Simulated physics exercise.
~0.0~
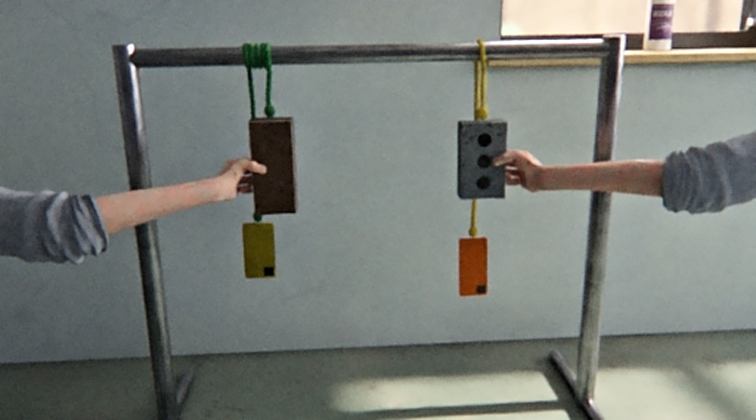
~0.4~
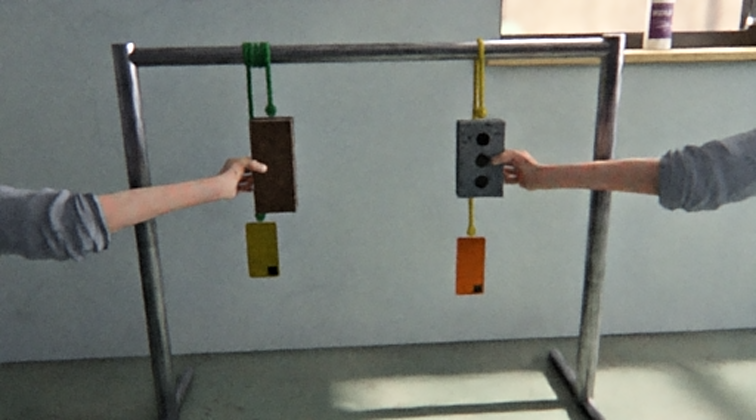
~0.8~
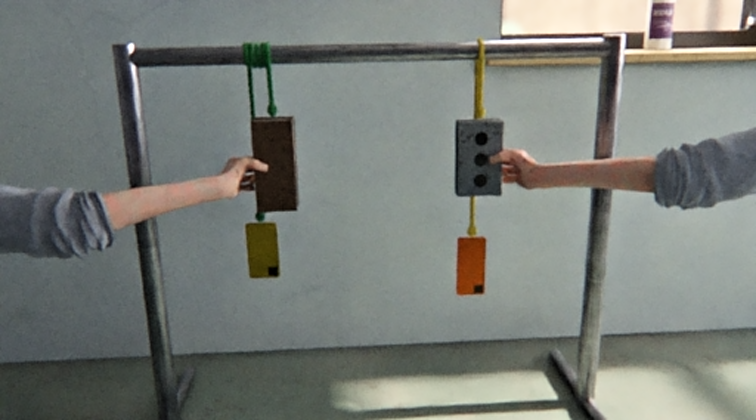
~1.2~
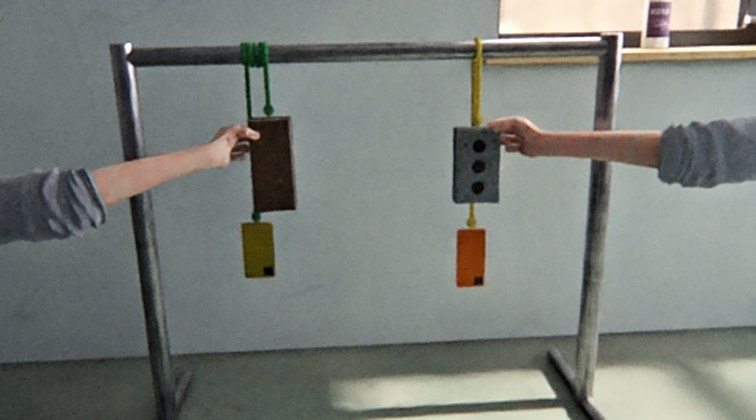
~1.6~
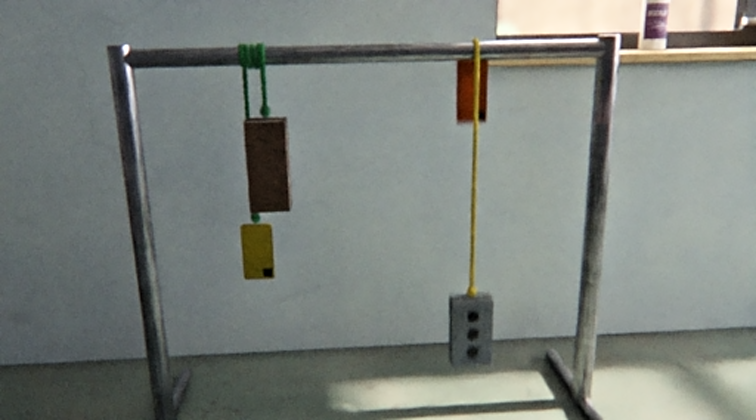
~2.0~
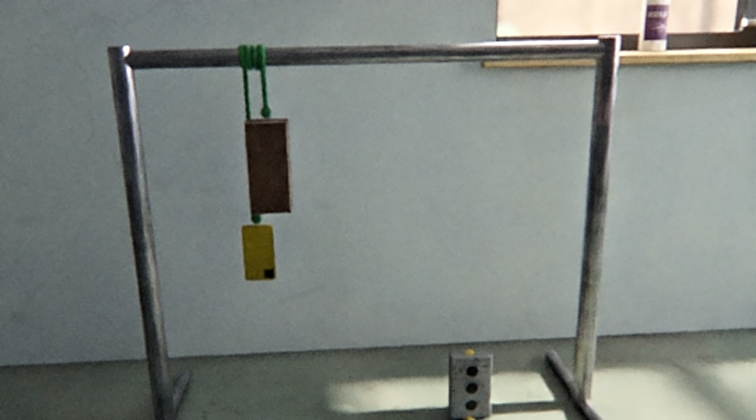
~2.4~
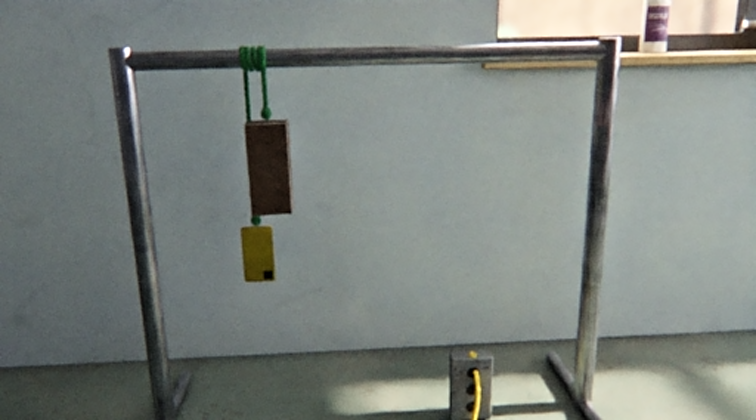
A grey paver with dark holes hangs by a yellow rope from the right of a metal rail, an orange phone below it, seen from the front in a plain room by a slightly swaying camera. At left, a brown brick and a yellow phone hang on a green rope looped several times around the rail. Two hands steady the blocks, then let go and withdraw. The paver drops, drawing the orange phone up to the rail as its rope runs over. The rope comes free and the paver lands on the floor, while the brick stays hanging.
